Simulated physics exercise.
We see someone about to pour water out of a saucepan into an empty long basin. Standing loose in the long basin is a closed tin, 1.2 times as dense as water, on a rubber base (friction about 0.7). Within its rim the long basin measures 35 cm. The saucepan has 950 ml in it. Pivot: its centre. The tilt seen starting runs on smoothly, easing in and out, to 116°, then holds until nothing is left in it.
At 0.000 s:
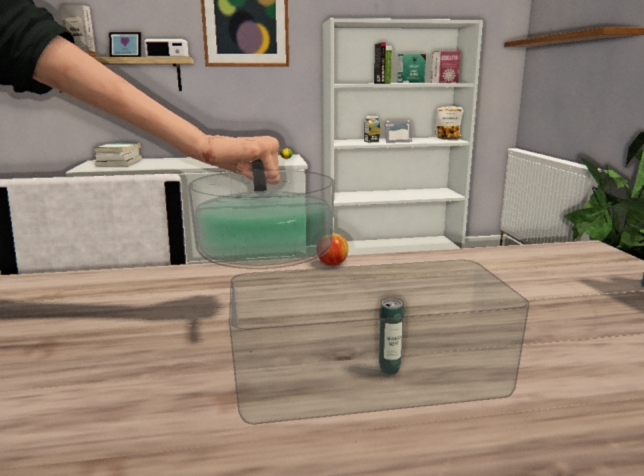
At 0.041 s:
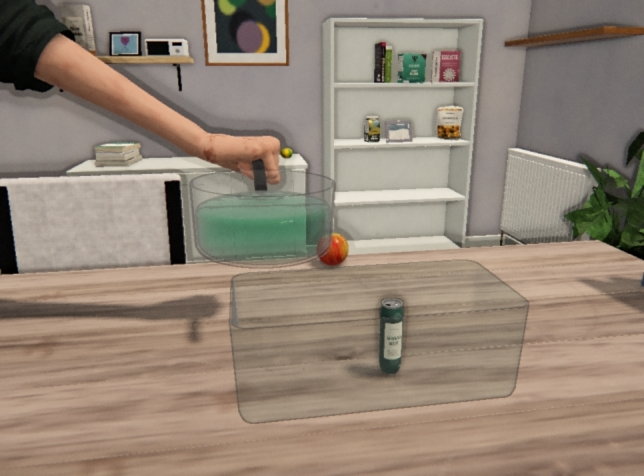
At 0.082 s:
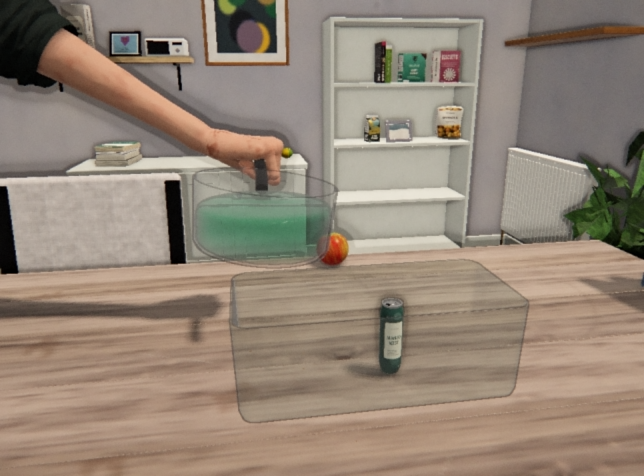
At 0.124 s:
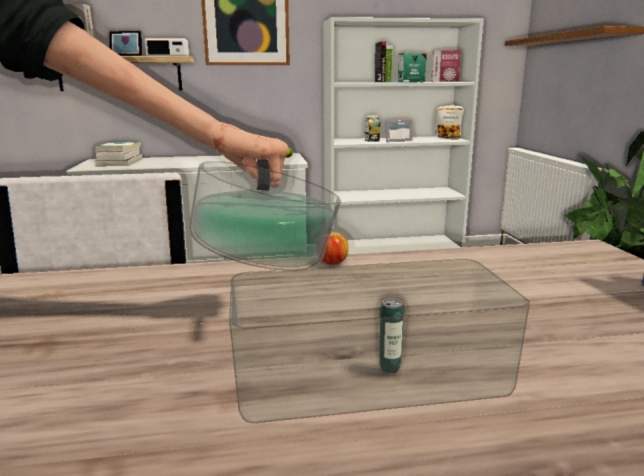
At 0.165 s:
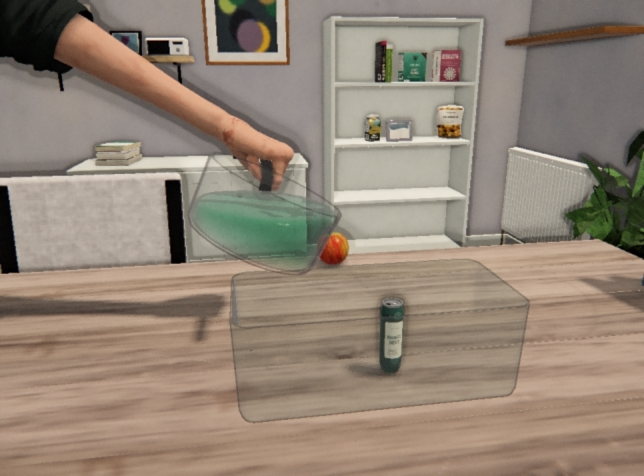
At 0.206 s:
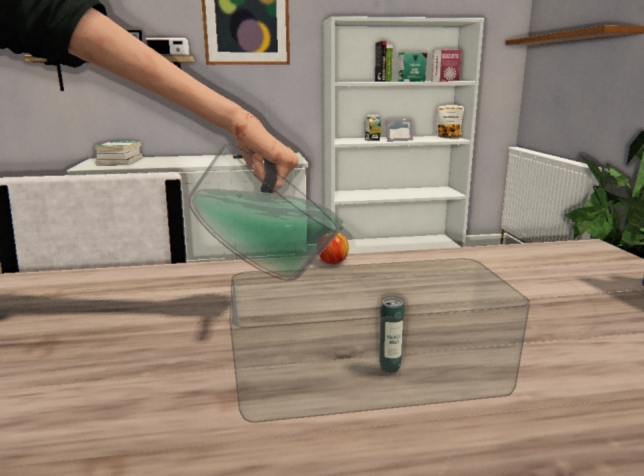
Above a wooden table, a hand steadily tilts a clear saucepan of green water rightward.
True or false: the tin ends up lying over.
True.
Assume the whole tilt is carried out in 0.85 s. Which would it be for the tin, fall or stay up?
In that case the tin overturns.
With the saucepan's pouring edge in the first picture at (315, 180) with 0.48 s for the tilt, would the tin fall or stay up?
Then the tin remains standing.
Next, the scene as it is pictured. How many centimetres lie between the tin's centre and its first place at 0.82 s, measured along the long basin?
Close to 5 cm.
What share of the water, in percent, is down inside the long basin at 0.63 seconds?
I'd say roughly 96 in a hundred of it.
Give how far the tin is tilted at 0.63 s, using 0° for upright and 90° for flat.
Measured tilt, approx.: 25 degrees.
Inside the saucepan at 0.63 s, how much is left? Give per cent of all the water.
About 2 per cent.
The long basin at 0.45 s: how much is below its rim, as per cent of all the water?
Around 62 percent.
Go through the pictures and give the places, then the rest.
In the first picture, it leans 0°; its right rim is at (332, 181); the water meets the walls at (195, 208) and (329, 202); the long basin's rim runs from (231, 301) to (500, 282); the tin's top is at (392, 307).
In the second picture, it leans 2°; its right rim is at (333, 183); the water meets the walls at (196, 206) and (329, 202).
In the third picture, it leans 7°; its right rim is at (336, 189); the water meets the walls at (195, 205) and (330, 203).
In the fourth picture, it leans 16°; its right rim is at (338, 199); the water meets the walls at (195, 203) and (332, 205).
In the fifth picture, it leans 27°; its right rim is at (339, 213); the water meets the walls at (194, 200) and (335, 209).
In the sixth picture, it leans 39°; its right rim is at (336, 228); the water meets the walls at (192, 194) and (330, 215); 2 per cent is over the edge.
After 0.45 s the tilt is 111° and 15 per cent is still to pour; the tin stands where it began.
After 0.63 s the tilt is 116° and 2 per cent is still to pour; the tin leans 24°.
After 0.82 s the tilt is 116° and 0 per cent is still to pour; the tin leans 46°.
After 1.02 s the tilt is 116° and 0 per cent is still to pour; the tin lies on its side.
In the end the tin lies on its side.
